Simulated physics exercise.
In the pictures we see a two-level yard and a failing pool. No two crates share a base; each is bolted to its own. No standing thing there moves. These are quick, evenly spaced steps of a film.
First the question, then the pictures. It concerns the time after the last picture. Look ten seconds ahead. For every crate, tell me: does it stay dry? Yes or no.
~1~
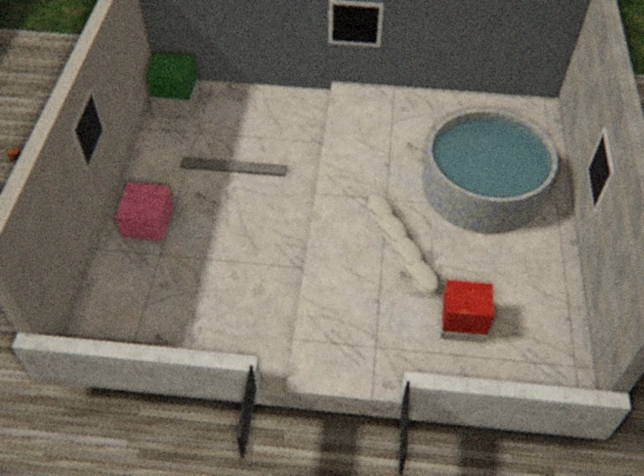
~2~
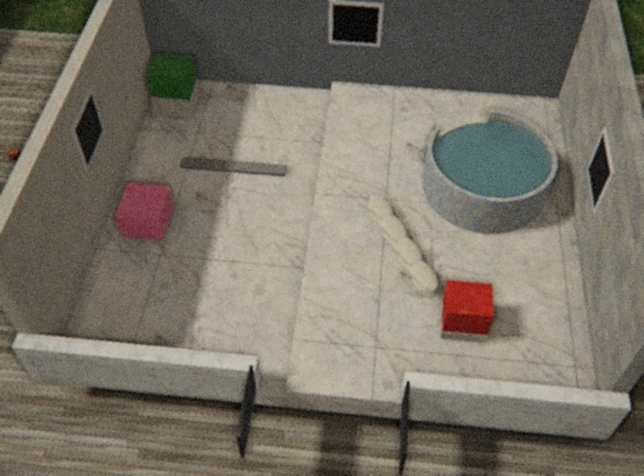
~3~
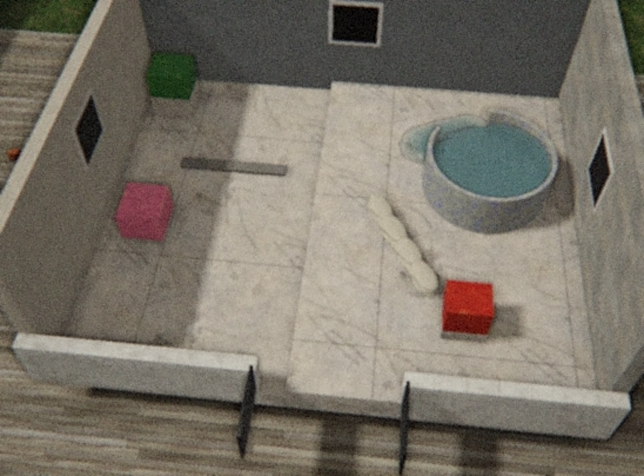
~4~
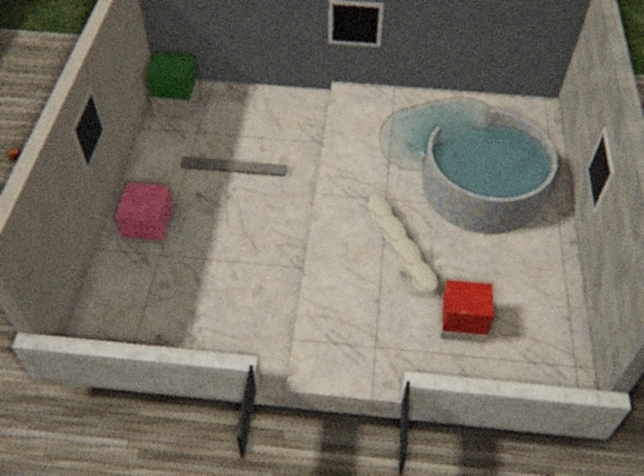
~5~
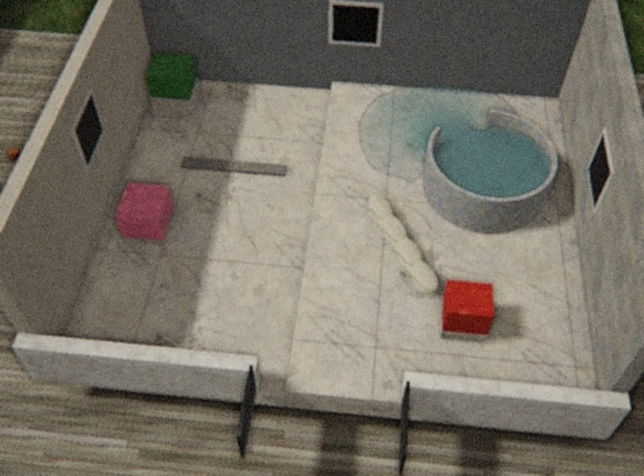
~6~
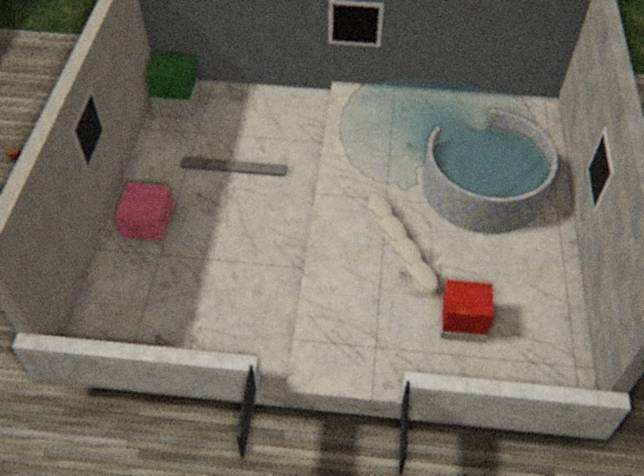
Here is how it goes: The pink crate, no, it gets wet; the green crate, yes, it stays dry; the red crate, yes, it stays dry.
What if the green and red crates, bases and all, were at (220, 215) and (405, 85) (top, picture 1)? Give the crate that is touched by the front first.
One in red.
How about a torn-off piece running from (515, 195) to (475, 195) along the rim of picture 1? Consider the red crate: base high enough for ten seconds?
I'd say the red crate gets flooded.
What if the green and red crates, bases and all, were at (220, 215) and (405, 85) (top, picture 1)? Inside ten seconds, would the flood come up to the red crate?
The red crate simply gets reached.
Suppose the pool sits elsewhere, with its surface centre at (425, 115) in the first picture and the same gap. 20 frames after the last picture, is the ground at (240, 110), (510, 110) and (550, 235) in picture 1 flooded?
As listed: Flooded, flooded, covered.
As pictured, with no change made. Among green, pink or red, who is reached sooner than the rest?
The green crate comes first.
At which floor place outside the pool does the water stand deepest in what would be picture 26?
That spot is close to (156, 77).
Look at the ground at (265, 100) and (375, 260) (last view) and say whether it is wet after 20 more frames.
Swamped; unflooded.
A moment on, water covers 15 % of the floor; the pink crate not reached, the green crate not reached, the red crate not reached.
Next, water covers 25 % of the floor; the pink crate not reached, the green crate water round its plinth, the red crate not reached.
Then, water covers 35 % of the floor; the pink crate water round its plinth, the green crate water round its plinth, the red crate not reached.
Later, water covers 60 % of the floor; the pink crate water round its plinth, the green crate water round its plinth, the red crate water round its plinth.
In the end, water covers 80 % of the floor; the pink crate was topped, the green crate stayed above the water, the red crate stayed above the water.
